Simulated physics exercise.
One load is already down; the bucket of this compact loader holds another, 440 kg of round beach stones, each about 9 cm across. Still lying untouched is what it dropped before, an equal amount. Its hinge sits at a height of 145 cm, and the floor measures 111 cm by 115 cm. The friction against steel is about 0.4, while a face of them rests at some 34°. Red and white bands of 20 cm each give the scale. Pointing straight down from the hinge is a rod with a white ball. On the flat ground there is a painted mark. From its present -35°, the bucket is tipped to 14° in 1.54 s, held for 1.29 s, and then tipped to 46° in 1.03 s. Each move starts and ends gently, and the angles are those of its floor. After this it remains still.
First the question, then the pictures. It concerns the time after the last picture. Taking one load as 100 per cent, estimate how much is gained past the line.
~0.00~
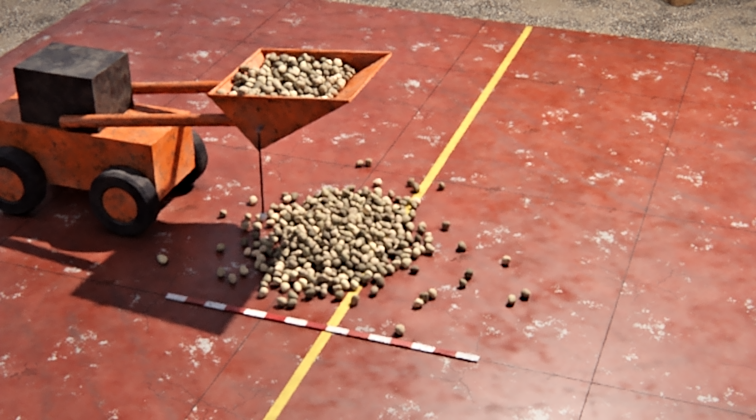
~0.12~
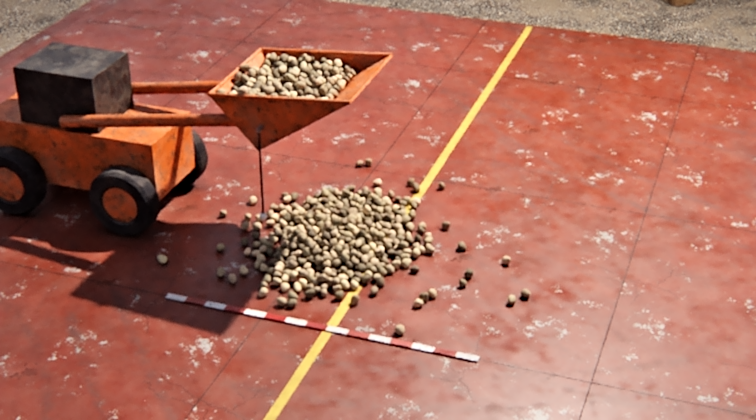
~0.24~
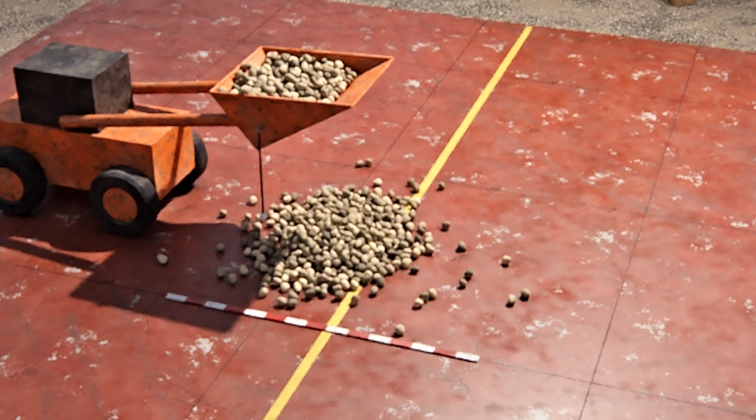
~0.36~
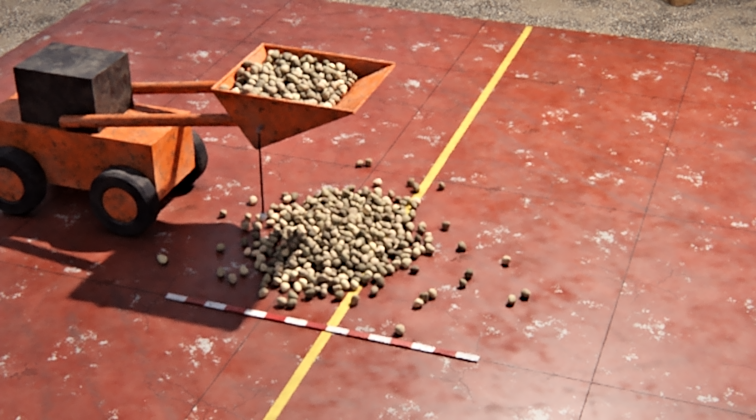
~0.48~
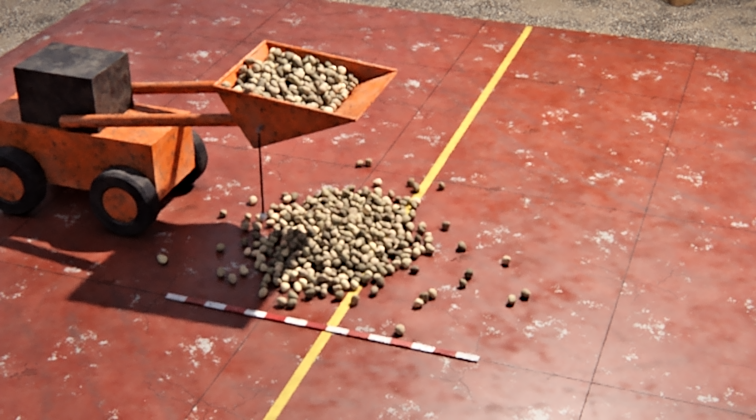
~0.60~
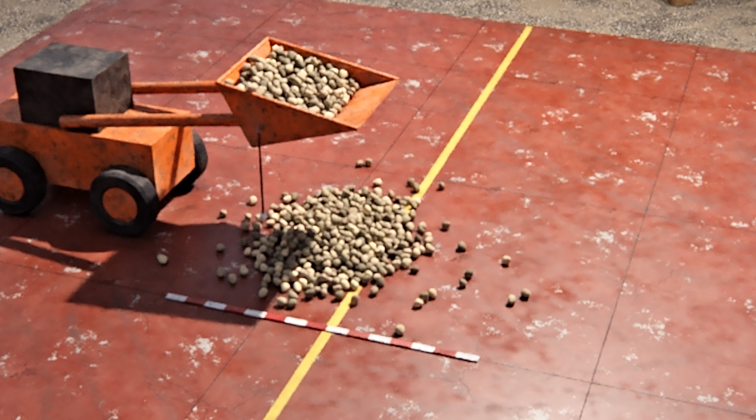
The gain is about 81 per cent of a load.
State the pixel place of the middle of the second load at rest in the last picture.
They end up centred around (411, 245).
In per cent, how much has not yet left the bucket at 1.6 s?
I'd say about 100 per cent.
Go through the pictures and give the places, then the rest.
Lip at (349, 101), floor tilted -35°, highest stones at (295, 67). The earlier load is highest near (339, 228), 18 cm above ground level, 86 % short of the line, 13 % past the line, in the first frame.
The bucket is at -34°, its lip at (350, 103); the top of the load is at (295, 67); the stones move at 0.1 m/s on average, in the second frame.
The bucket is at -32°, its lip at (351, 106); the top of the load is at (291, 66); the stones move at 0.1 m/s on average, in the third frame.
The bucket is at -28°, its lip at (354, 113); the top of the load is at (285, 64); the stones move at 0.1 m/s on average, in the fourth frame.
Lip at (356, 120), floor tilted -24°, highest stones at (274, 61); the stones move at 0.2 m/s on average, in the fifth frame.
The bucket is at -18°, its lip at (357, 129); the top of the load is at (269, 60); the stones move at 0.2 m/s on average, in the sixth frame.
After 1.2 s the floor is at 7°; in per cent of one load, 100 in the bucket, 86 short of the line, 13 past the line; the foremost stones are at (474, 280).
After 1.6 s the floor is at 14°; in per cent of one load, 99 in the bucket, 88 short of the line, 13 past the line; the foremost stones are at (474, 280).
After 4.3 s the floor is at 46°; in per cent of one load, 0 in the bucket, 105 short of the line, 94 past the line; the foremost stones are at (552, 276).
After 7.1 s the floor is at 46°; in per cent of one load, 0 in the bucket, 105 short of the line, 94 past the line; the foremost stones are at (552, 276). Net gain past the line, 81.
